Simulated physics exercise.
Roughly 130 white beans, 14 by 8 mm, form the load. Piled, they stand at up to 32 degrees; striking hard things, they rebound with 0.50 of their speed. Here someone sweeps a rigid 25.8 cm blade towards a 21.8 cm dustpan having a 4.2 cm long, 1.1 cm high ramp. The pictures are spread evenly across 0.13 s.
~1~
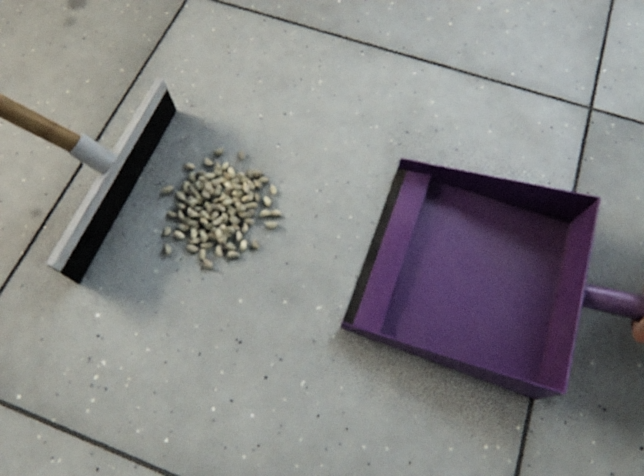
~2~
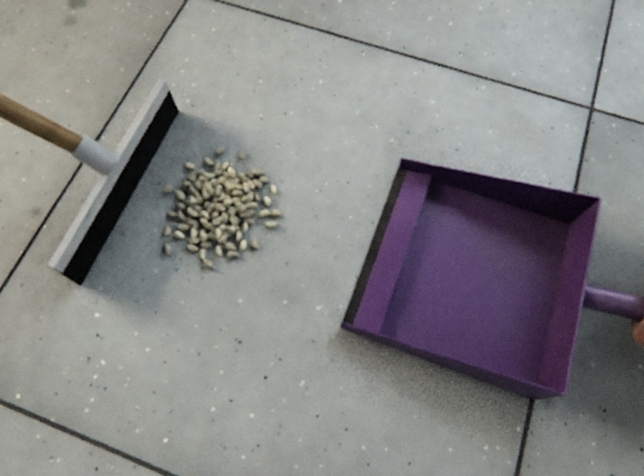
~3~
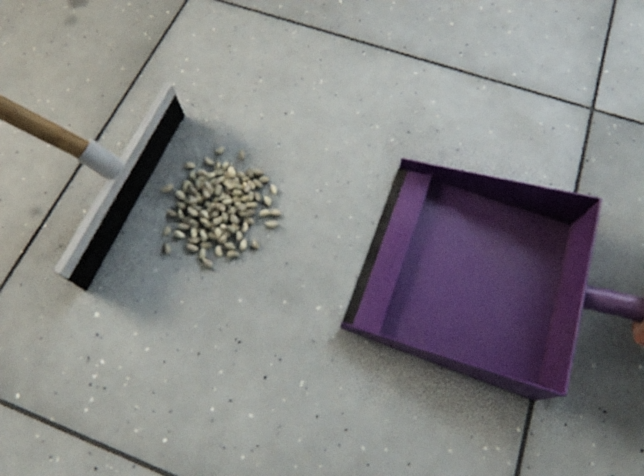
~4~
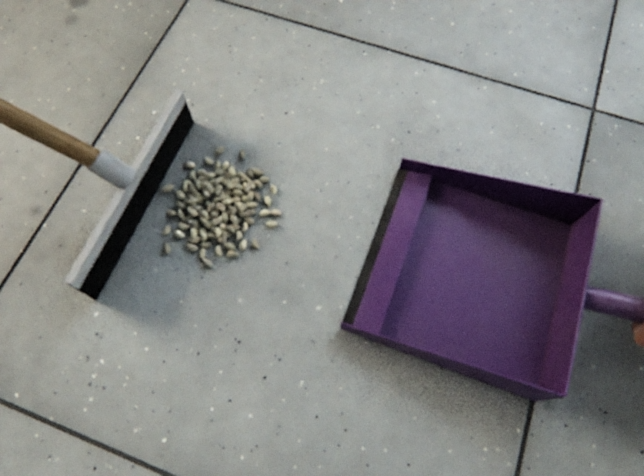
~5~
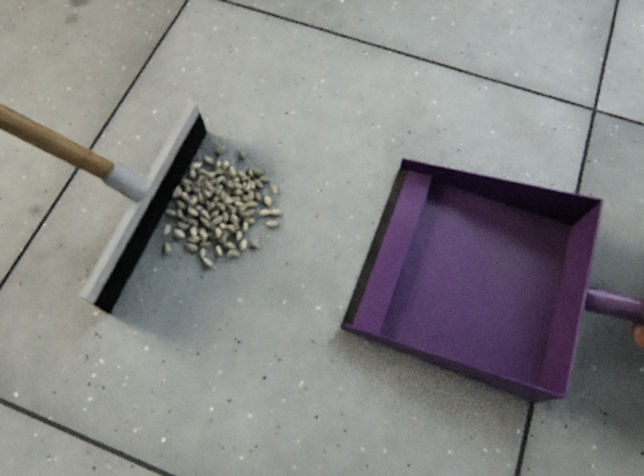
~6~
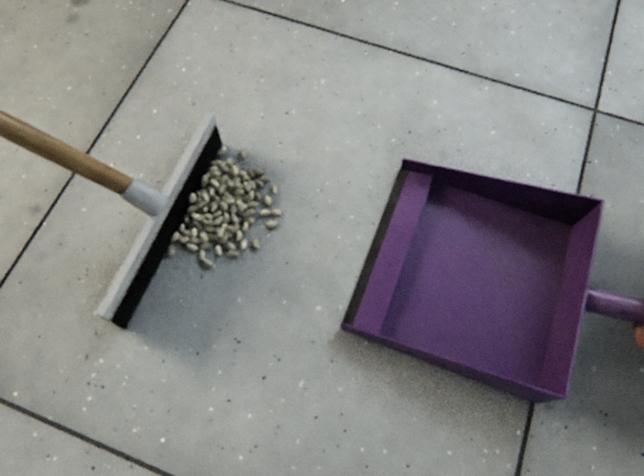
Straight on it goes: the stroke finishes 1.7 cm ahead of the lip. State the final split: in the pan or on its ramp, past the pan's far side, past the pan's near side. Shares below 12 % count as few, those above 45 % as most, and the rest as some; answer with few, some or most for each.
Final split: Pan: Some; far side: Few; near side: Some.
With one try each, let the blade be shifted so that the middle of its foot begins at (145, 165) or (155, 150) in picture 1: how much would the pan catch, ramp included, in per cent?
The two tries give some 45 % and some 50 %.
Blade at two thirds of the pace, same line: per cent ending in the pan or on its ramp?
Then some 30 in a hundred.
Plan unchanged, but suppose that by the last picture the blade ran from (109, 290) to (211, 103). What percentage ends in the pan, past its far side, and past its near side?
Split: Pan = 55, far = 0, near = 10.
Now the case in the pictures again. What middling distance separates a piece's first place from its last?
Median: Approx. 22 cm.
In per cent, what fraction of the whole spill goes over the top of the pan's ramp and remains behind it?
I'd put it near 15 per cent.
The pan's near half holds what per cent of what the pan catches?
About 80 percent of it.
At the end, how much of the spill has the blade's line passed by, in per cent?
Something like 10 per cent, roughly.
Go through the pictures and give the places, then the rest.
The first picture shows blade from (56, 266) to (162, 86), moved 0.0 cm, 0 of the pieces shifted so far; middle of the pieces at (221, 207); pan at (477, 279).
The second picture shows blade from (58, 267) to (164, 87), moved 0.4 cm, 0 of the pieces shifted so far; middle of the pieces at (221, 207).
The third picture shows blade from (64, 273) to (170, 91), moved 1.4 cm, 0 of the pieces shifted so far; middle of the pieces at (222, 206).
The fourth picture shows blade from (75, 283) to (181, 99), moved 3.3 cm, 0 of the pieces shifted so far; middle of the pieces at (222, 206).
The fifth picture shows blade from (89, 298) to (195, 109), moved 5.7 cm, 4 of the pieces shifted so far; middle of the pieces at (222, 206).
The sixth picture shows blade from (106, 315) to (211, 121), moved 8.5 cm, 54 of the pieces shifted so far; middle of the pieces at (224, 206); pan at (478, 281).
Then, 0.12 s after the last picture, middle of the blade 12 cm from the lip; 0 % over the lip, far side 0 %, near side 10 %.
Then, 0.20 s after the last picture, middle of the blade 4 cm from the lip; 0 % over the lip, far side 0 %, near side 20 %.
Then, 0.42 s after the last picture, middle of the blade 2 cm from the lip; 40 % over the lip, far side 5 %, near side 20 %.
In the end, pan 40 %, far side 5 %, near side 20 %, in front of the lip or behind the blade 35 %.
